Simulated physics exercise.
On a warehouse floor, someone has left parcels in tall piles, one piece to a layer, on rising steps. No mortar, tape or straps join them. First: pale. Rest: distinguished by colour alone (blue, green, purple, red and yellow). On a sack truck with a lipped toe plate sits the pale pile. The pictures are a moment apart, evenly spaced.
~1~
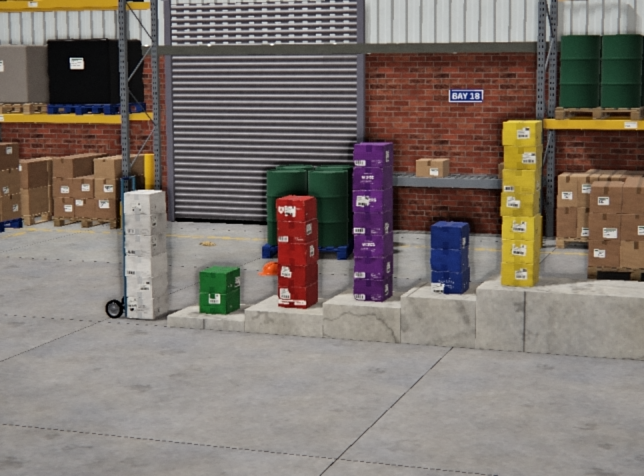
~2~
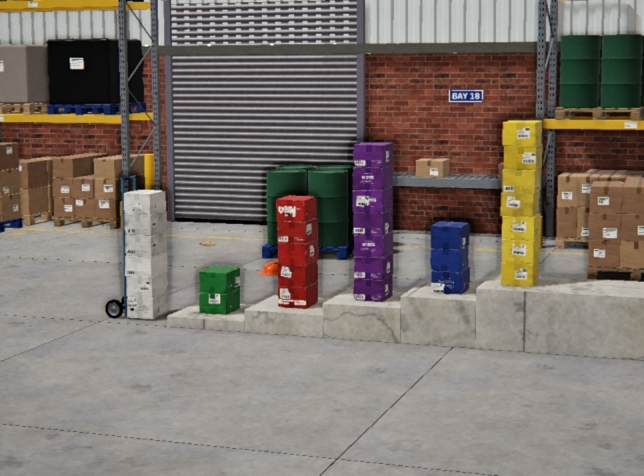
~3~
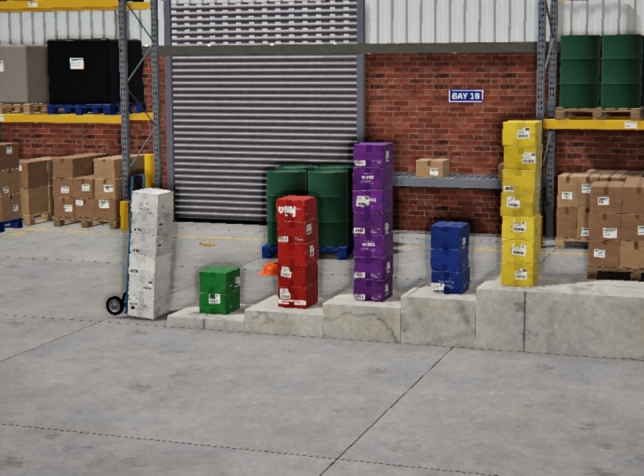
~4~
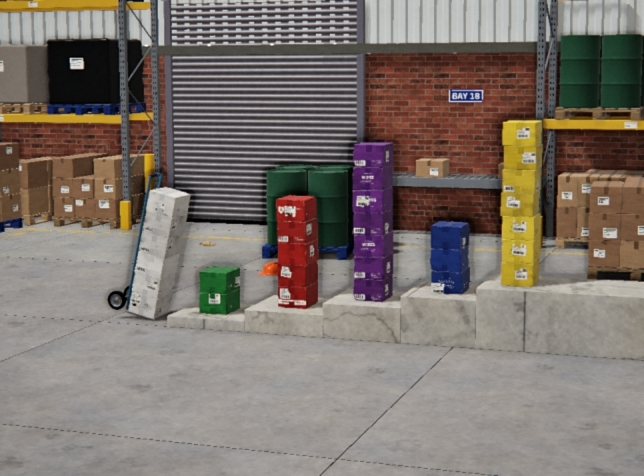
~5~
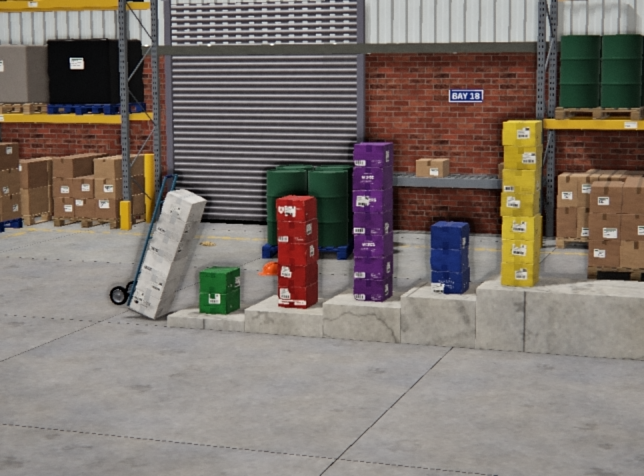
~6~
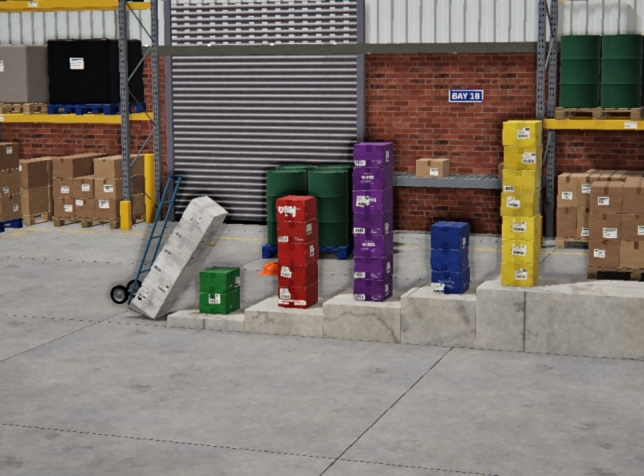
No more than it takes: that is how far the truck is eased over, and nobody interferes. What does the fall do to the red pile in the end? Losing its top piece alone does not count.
In the end it does not wreck it.
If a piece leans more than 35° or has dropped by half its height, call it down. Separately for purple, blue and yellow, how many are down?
Taking each in turn, purple gives 0, blue gives 0, yellow gives 0.
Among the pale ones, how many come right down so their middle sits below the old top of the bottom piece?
The answer is 1.
Soon, 6 of the pale pile down; none of the 5 red parcels down (0 of 24 in all colours); top red parcel unmoved.
A while on, 6 of the pale pile down; none of the 5 red parcels down (0 of 24 in all colours); top red parcel unmoved; top green parcel displaced a little.
Finally, 6 of the pale pile down; none of the 5 red parcels down (0 of 24 in all colours); top red parcel unmoved; top green parcel displaced a little. Seen by the last camera, middles, top red parcel near (297, 209), top green parcel near (227, 280).
